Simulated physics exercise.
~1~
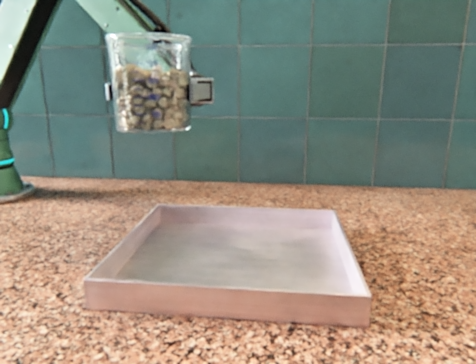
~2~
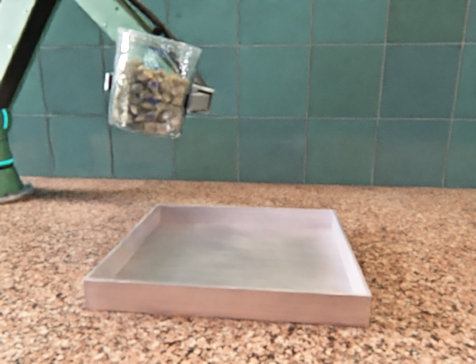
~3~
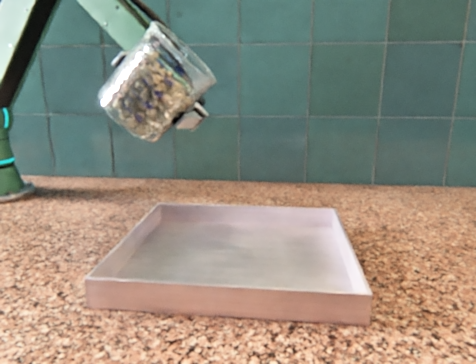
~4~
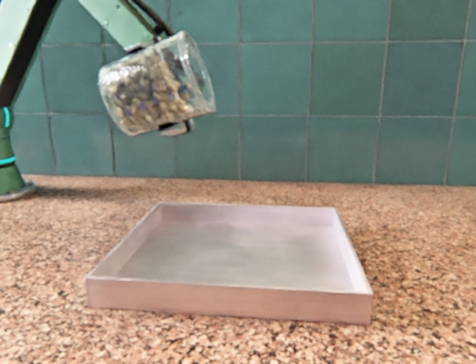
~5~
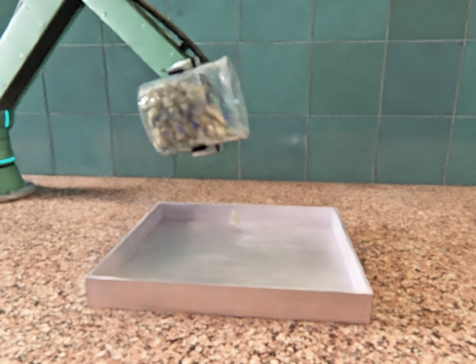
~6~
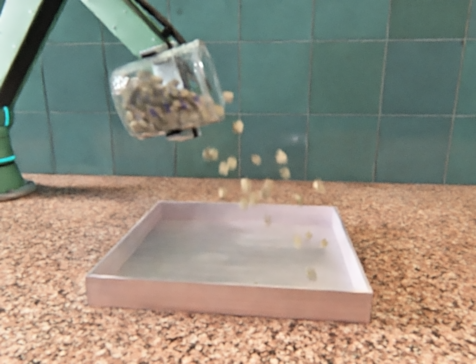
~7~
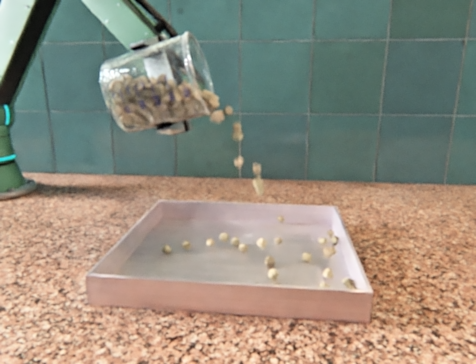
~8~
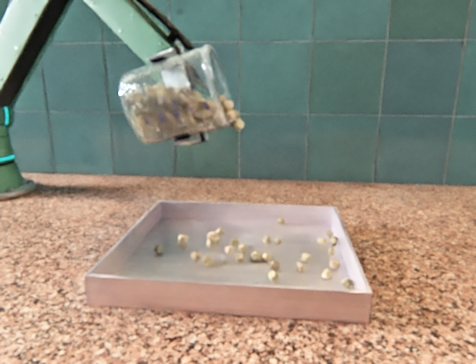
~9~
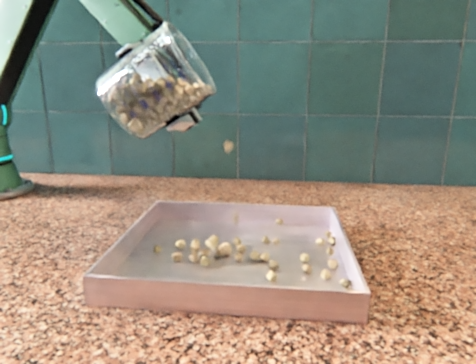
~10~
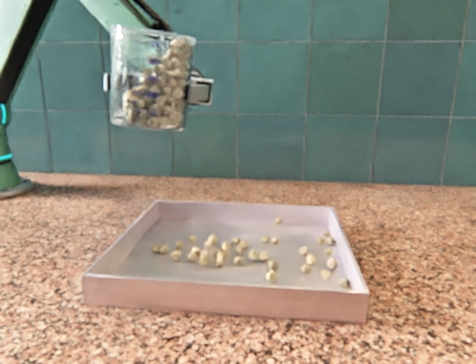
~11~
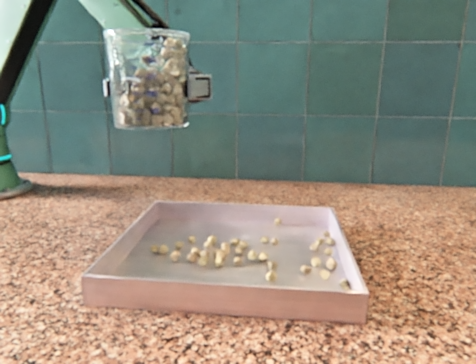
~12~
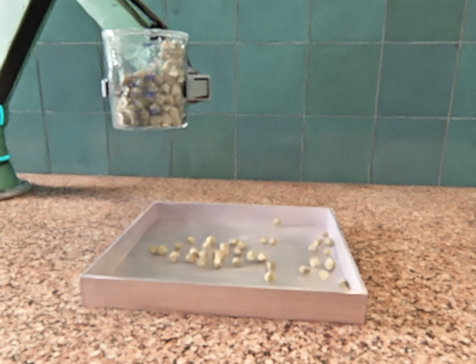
A clear cup packed with small grey-brown pebbles hangs from a green robot arm at the upper left, seen from the front by a slightly swaying camera. Below it, a shallow, pale lilac-grey tray sits on a speckled pinkish-brown counter, with teal tiles behind. The arm tips the cup to the right until it lies on its side, then dips and lifts it. Pebbles tumble from the mouth, scattering across the tray as the cup rocks. Finally the arm turns the cup upright, still mostly full, while a few dozen pebbles lie still in the tray.
